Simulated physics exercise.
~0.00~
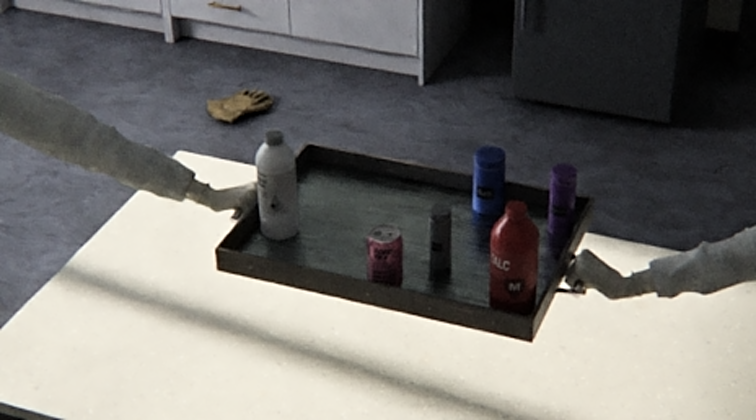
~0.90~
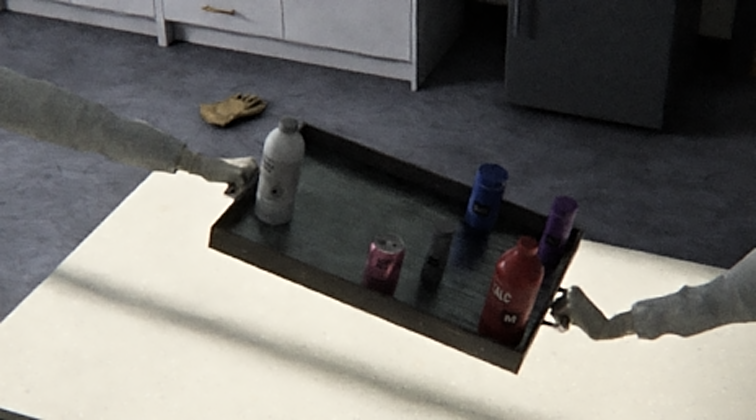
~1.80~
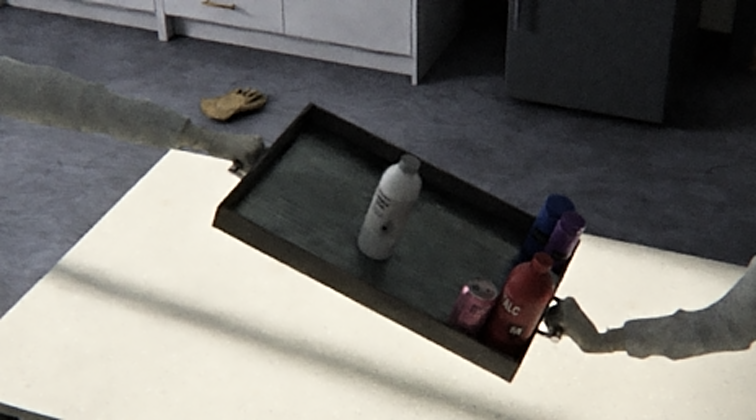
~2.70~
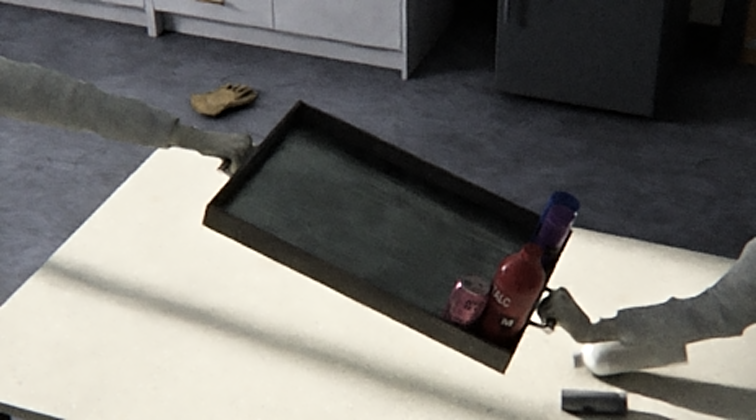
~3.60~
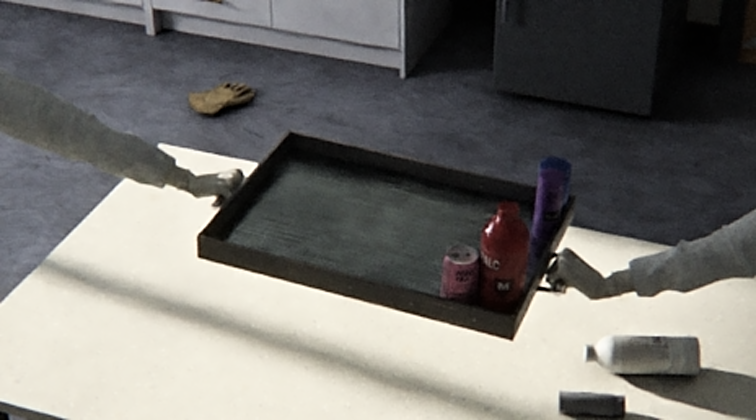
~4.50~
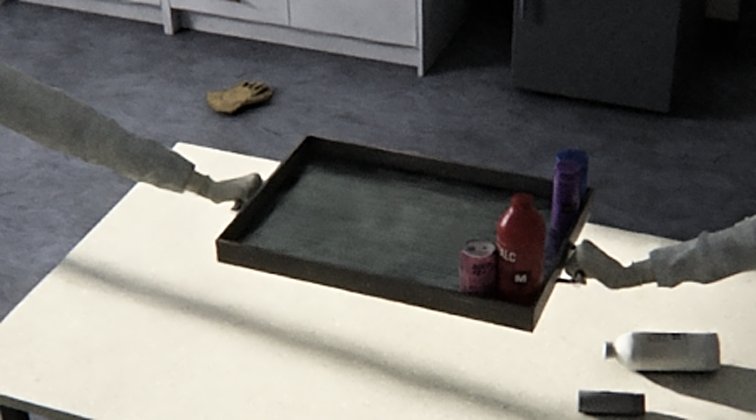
In a dim kitchen seen from above, two hands hold a dark rimmed tray over a pale table, with a brown glove on the floor behind. A white bottle stands at the left, a pink can and grey shaker near the middle, and a red bottle, blue jar and purple shaker toward the right. The tray tips down to the right, and the containers lean and slide that way. The white bottle and grey shaker go off onto the table. The hands level the tray, leaving the others upright at its right end and the fallen pair lying beside it.
